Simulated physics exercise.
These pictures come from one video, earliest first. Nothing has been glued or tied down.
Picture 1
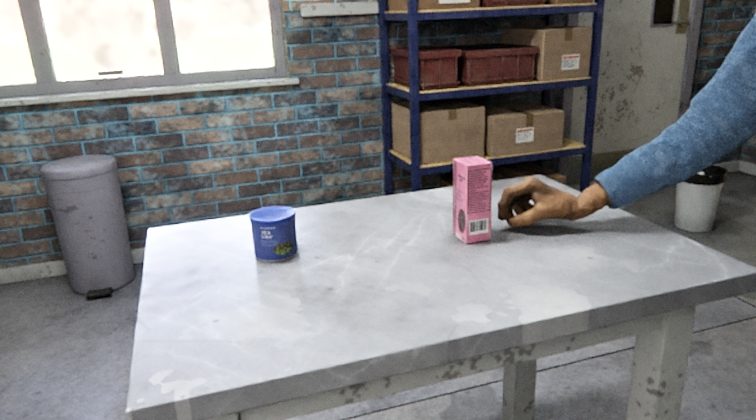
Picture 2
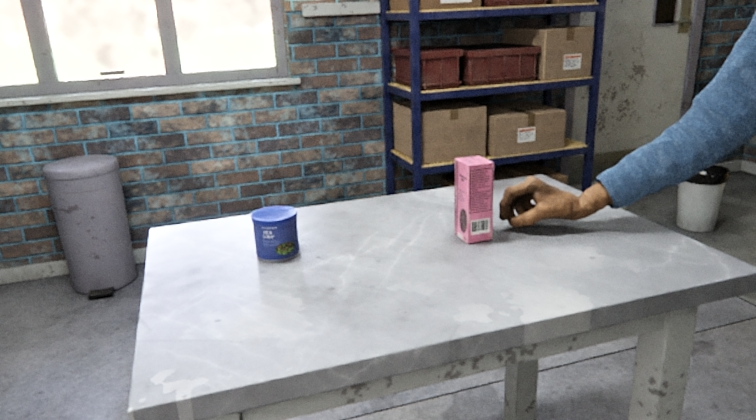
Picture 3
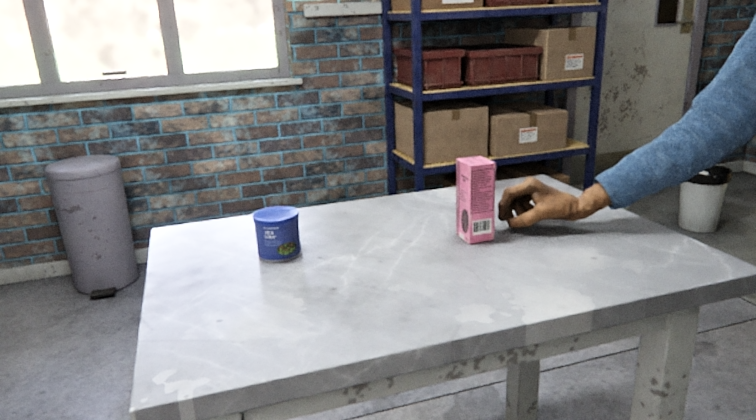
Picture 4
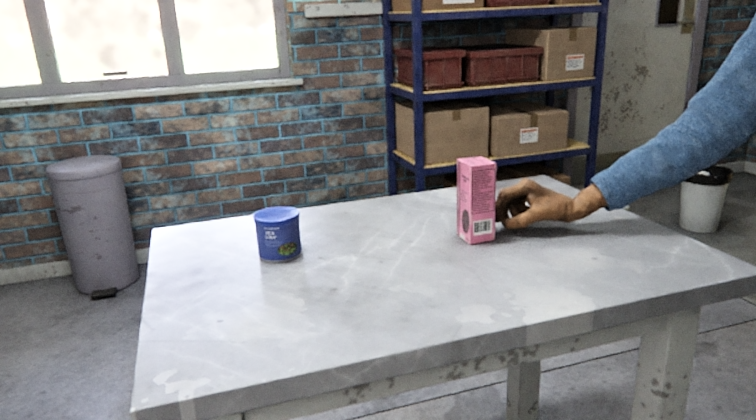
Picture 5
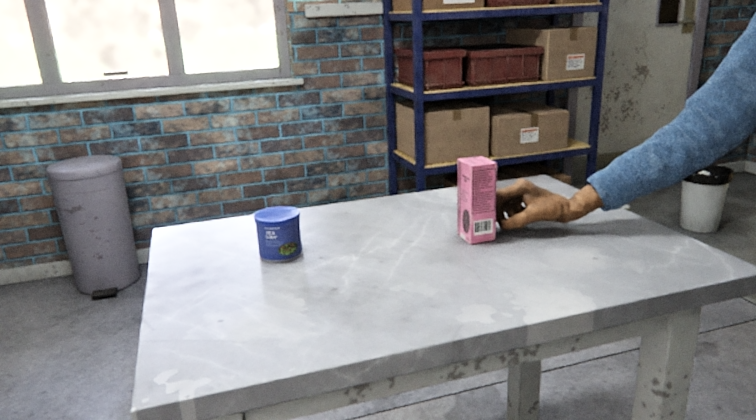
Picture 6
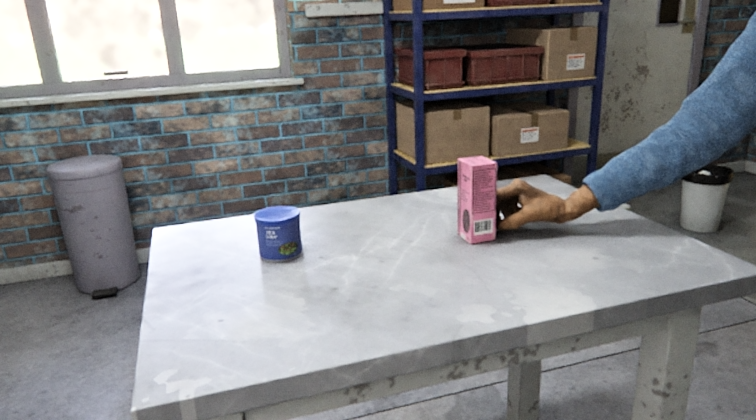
A hand in a blue sleeve shifting its fingers slightly beside a pink carton on a grey table, a blue tub standing left.
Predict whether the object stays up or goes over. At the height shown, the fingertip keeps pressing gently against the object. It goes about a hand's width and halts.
Most likely it stays erect.
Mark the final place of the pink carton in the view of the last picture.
It ends up near (417, 208).
Then, 0.20 s past the last view, pink carton displaced a little near (468, 201).
Then, 0.50 s past the last view, pink carton displaced about its own width near (451, 203).
Then, 0.80 s past the last view, pink carton displaced about its own width near (433, 206).
Then, 1.00 s past the last view, pink carton displaced well along near (421, 208).
Finally, moved from the start, pink carton. Final places as the last picture's camera would see them, pink carton near (417, 208).
